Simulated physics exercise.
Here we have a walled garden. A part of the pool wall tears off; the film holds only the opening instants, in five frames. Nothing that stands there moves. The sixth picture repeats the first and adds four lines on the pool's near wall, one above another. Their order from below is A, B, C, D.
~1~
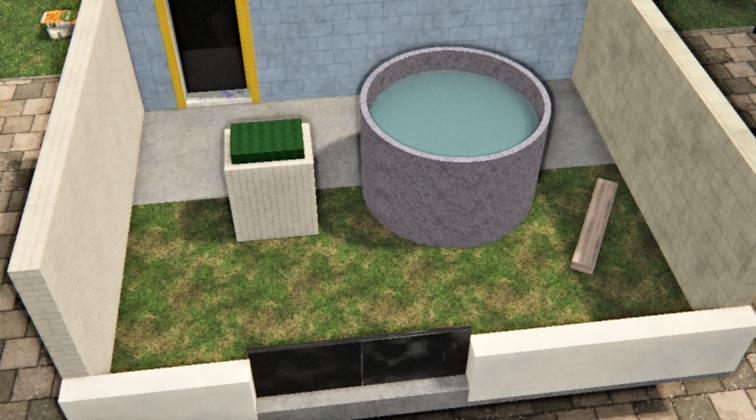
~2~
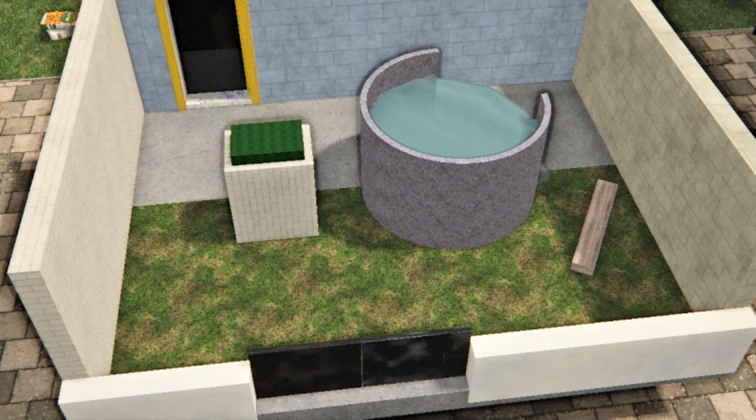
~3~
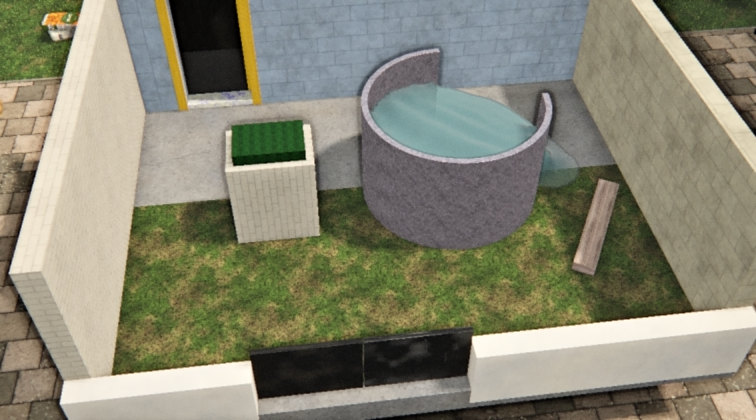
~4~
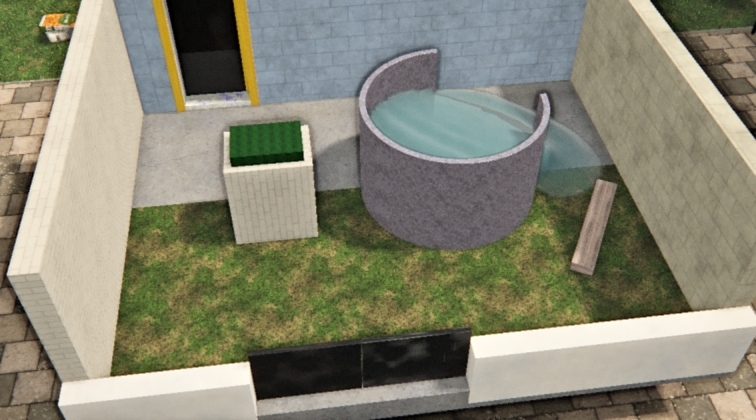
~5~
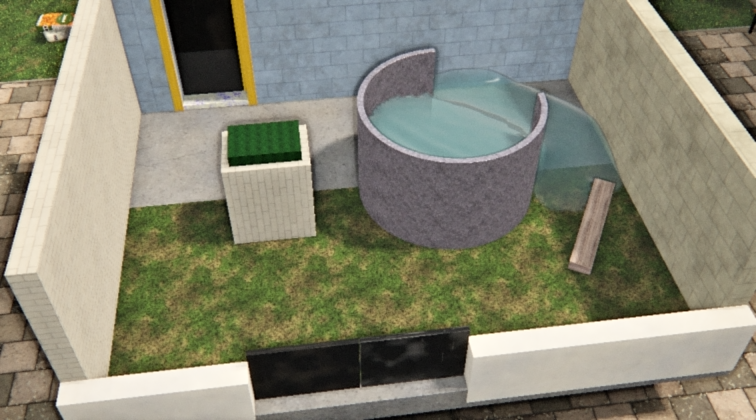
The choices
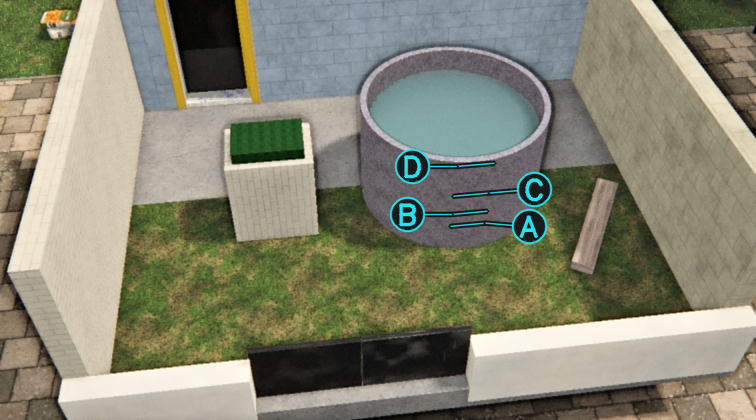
Water pours through a gap in the round pool's back wall and spreads rightward.
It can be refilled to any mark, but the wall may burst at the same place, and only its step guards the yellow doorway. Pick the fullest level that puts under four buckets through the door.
Choose C.
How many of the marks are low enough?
Three of them.
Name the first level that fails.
Level D.
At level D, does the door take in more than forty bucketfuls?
No.
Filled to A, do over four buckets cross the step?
No.
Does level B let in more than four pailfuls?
No, not at all.
In cyan, A at (468, 224); B at (469, 212); C at (471, 194); D at (475, 164); from the bottom up A, B, C, D.
With A, nothing gets over.
With B, nothing gets over.
With C, a splash gets over, under a bucket.
With D, about 12 bucketfuls get in.
